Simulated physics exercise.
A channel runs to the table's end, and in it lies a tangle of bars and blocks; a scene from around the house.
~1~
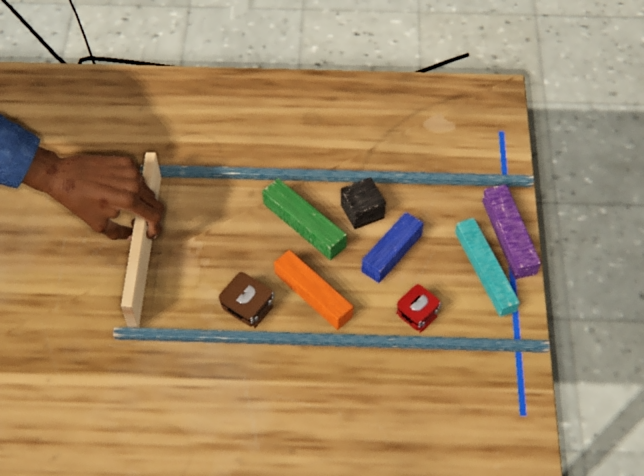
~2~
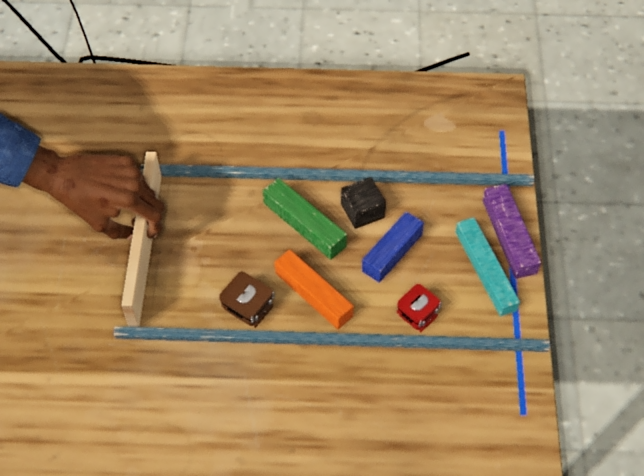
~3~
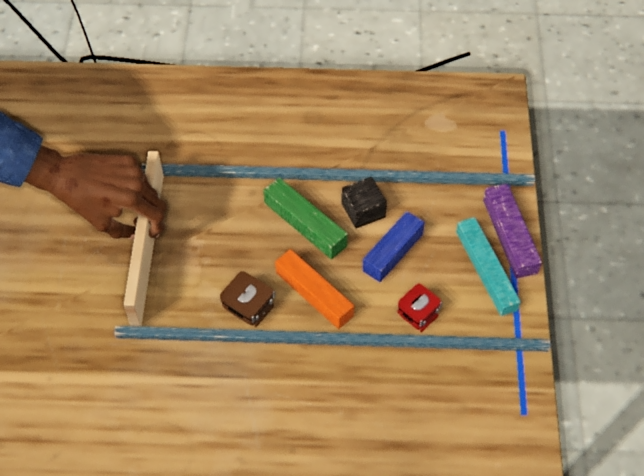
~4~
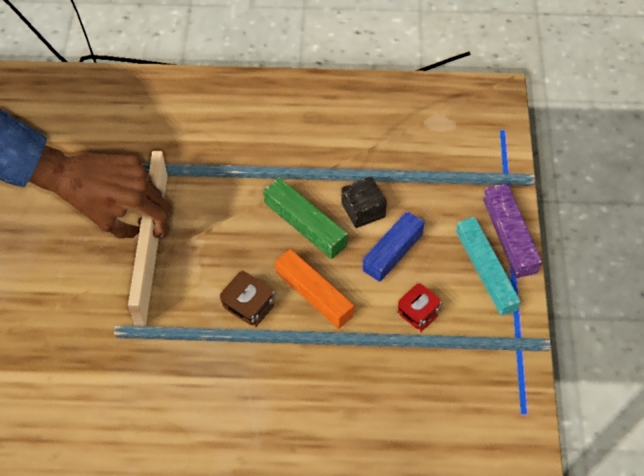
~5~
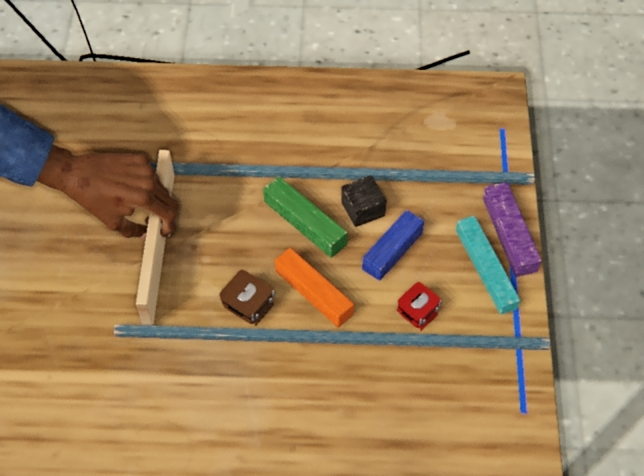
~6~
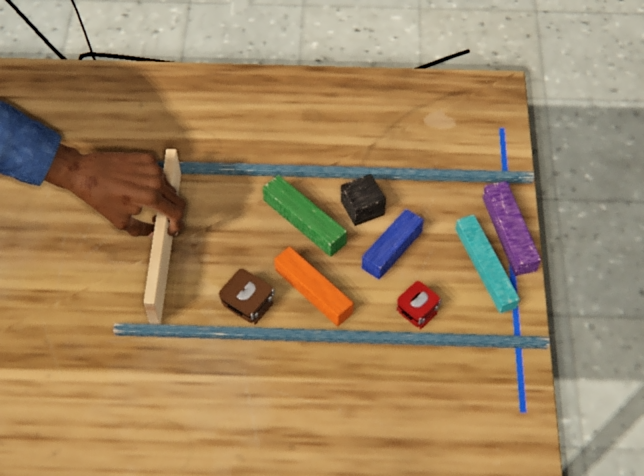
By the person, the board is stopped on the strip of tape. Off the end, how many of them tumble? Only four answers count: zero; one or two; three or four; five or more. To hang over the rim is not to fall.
My answer: Five or more.
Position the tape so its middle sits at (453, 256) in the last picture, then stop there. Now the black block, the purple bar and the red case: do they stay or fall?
OK, so the black block stays where it is, the purple bar comes off, and the red case? It comes off.
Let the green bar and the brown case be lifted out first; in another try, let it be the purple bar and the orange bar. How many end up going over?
Try 1: 4; try 2: 4.
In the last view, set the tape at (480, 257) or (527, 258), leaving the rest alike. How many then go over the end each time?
Respectively 3 and 8.
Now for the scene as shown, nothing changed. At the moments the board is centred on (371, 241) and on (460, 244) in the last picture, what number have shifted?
It comes to 6 for the first spot, 8 for the other.
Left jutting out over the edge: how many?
Overhang count: 1.
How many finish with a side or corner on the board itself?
That would be 1 of them.
Soon after, none off yet; purple bar at rest near (511, 228); turquoise bar at rest near (487, 263); red case at rest near (418, 306).
Then, none off yet; purple bar at rest near (511, 228); turquoise bar at rest near (487, 263); red case moved about its own width near (464, 312).
Further on, none off yet; purple bar tipped well over near (555, 223); turquoise bar moved a little near (544, 252); red case tipped a little near (557, 318).
At rest, the number that fall off is five or more; fallen, green bar, orange bar, black block, blue bar, red case, turquoise bar and purple bar.
